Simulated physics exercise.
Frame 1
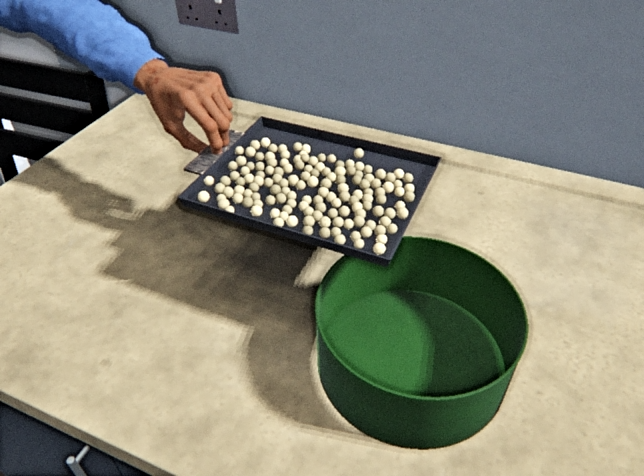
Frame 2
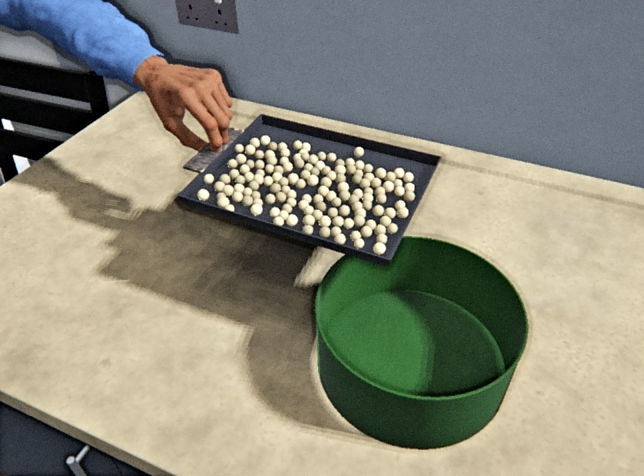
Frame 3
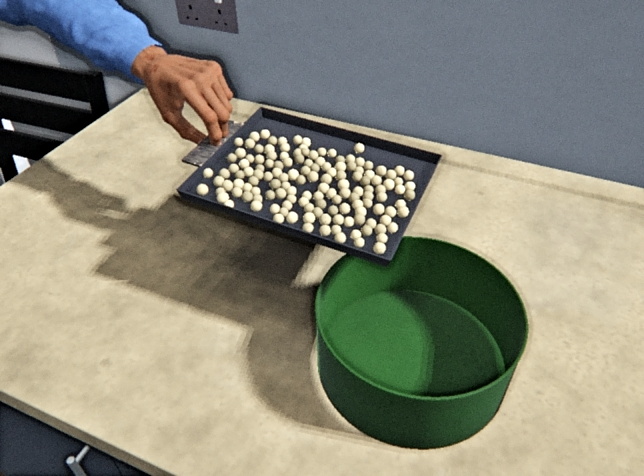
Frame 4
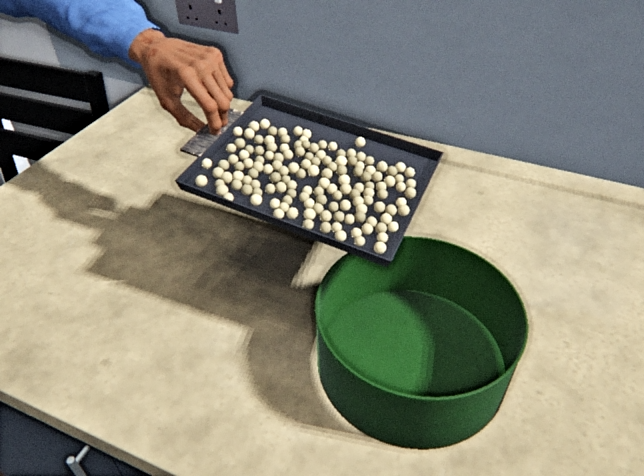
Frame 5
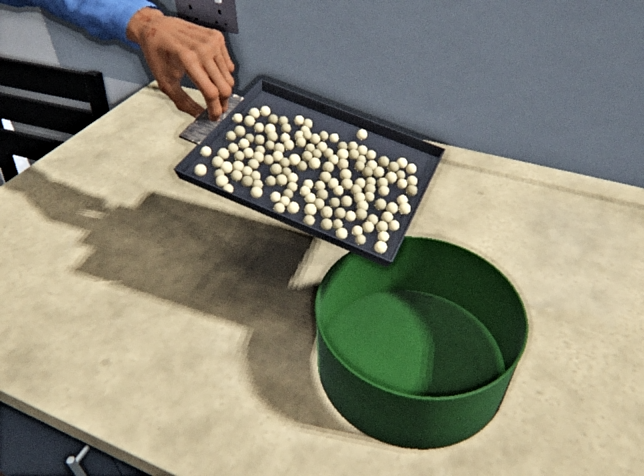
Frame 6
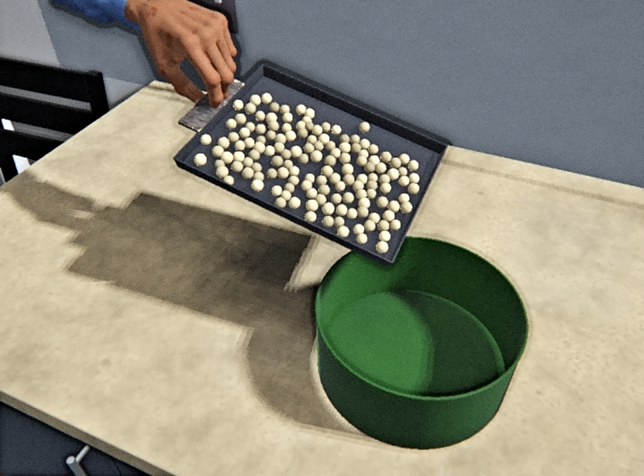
The clip shows a hand in a blue sleeve gripping a dark rimmed tray of small round cream-coloured pieces beside a green pot, then gradually raising the tray's left end, tilting it toward the pot while the pieces stay spread out.
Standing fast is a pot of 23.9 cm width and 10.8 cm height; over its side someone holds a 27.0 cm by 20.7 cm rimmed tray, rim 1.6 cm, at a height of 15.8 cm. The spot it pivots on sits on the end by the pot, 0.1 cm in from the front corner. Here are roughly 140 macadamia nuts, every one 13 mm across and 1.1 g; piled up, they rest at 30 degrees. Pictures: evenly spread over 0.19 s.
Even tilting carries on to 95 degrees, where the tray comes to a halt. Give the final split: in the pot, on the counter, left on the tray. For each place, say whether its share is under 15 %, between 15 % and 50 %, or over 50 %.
In order: Pot: More than the rest combined; counter: A meager amount; left on the tray: A meager amount.
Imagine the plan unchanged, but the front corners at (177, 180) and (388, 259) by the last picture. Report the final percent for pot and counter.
You'd end with pot at 60 and counter at 40.
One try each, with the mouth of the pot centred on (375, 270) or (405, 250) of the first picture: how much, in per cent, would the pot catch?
Estimates: 65 in a hundred and 55 in a hundred.
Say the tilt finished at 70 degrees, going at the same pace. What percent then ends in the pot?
Around 60 in a hundred.
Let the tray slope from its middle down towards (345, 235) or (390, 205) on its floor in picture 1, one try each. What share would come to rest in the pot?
About 95 per cent on the first try and 50 per cent on the second.
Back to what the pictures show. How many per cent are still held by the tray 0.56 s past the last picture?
Estimate: About 90 percent.
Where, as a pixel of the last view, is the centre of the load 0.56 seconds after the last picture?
Somewhere about (412, 199) in the last view.
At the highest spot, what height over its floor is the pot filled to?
I'd put it at close to 2.5 centimetres.
Then, 0.34 s after the last picture, tilt 55 degrees; the tray holds 100 %, the pot 0 %.
Then, 0.56 s after the last picture, tilt 80 degrees; the tray holds 90 %, the pot 5 %.
Then, 0.89 s after the last picture, tilt 95 degrees; the tray holds 5 %, the pot 90 %.
In the end, pot 95 %, counter 5 %, tray 0 %.
